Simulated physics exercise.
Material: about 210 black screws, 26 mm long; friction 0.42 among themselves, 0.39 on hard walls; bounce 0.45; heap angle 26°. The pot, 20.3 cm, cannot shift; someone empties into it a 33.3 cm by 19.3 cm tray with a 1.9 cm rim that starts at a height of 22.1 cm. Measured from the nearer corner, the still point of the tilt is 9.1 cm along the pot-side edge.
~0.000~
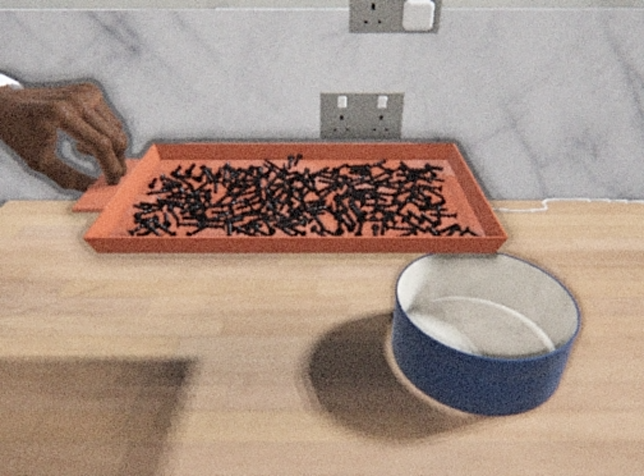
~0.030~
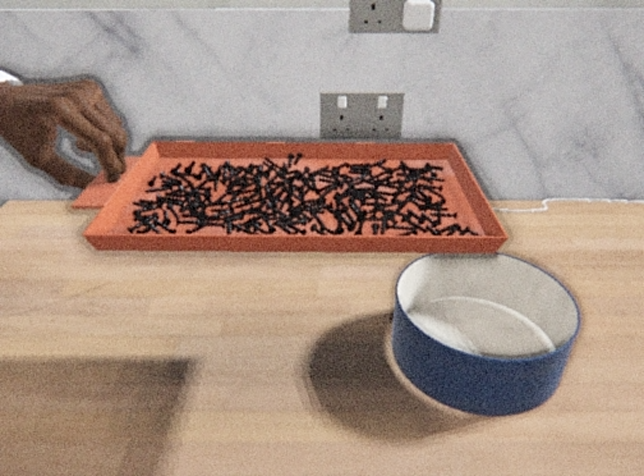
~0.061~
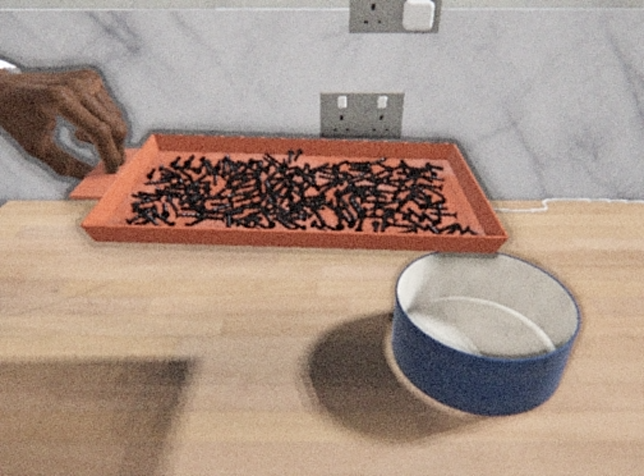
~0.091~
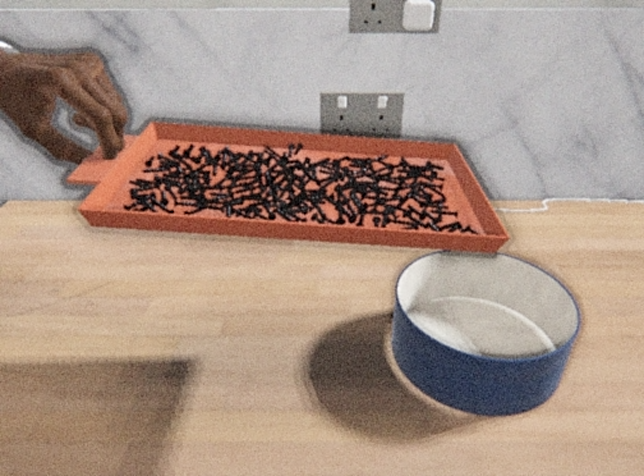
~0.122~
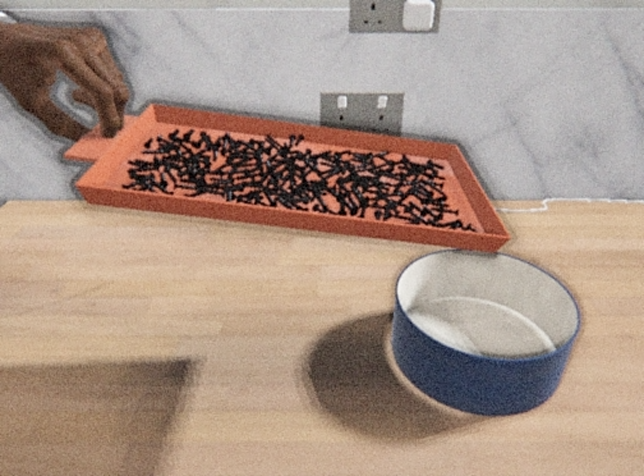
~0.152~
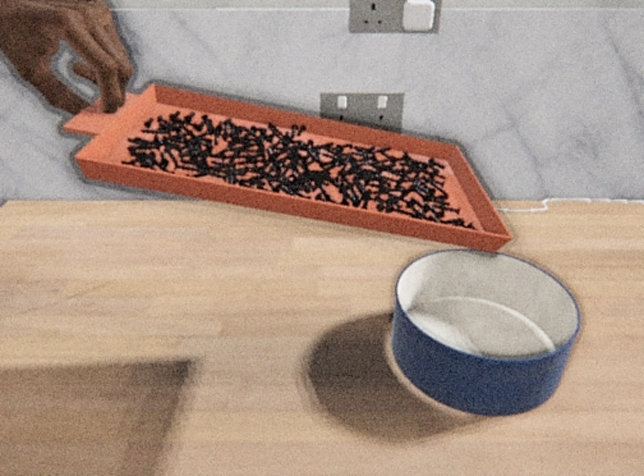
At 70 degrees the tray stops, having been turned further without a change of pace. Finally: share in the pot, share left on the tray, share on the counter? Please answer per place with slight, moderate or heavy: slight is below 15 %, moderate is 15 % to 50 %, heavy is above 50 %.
Per place: Pot heavy, tray slight, counter moderate.
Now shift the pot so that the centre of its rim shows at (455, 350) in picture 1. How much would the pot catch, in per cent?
Something like 10 per cent would settle in it.
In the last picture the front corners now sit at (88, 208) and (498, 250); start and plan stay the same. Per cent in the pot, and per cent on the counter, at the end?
Pot: 10, counter: 90.
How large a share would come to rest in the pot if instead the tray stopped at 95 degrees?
Roughly 75 percent.
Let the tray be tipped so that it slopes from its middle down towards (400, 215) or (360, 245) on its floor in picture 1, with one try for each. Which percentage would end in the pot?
Approximately 30 percent, then 5 percent.
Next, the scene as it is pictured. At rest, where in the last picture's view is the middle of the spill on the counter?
Centre of spill: Around pixel (626, 356).
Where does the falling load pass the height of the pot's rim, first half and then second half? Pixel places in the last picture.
The first half passes near (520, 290) and the second half near (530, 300).
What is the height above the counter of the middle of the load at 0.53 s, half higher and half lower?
About 28 centimetres.
After 0.38 s, tilt 41 degrees; the tray holds 100 %, the pot 0 %.
After 0.53 s, tilt 61 degrees; the tray holds 100 %, the pot 0 %.
Then, at 0.81 s, tilt 70 degrees; the tray holds 5 %, the pot 55 %.
At rest (2.0 s), pot 75 %, tray 5 %, counter 20 %.
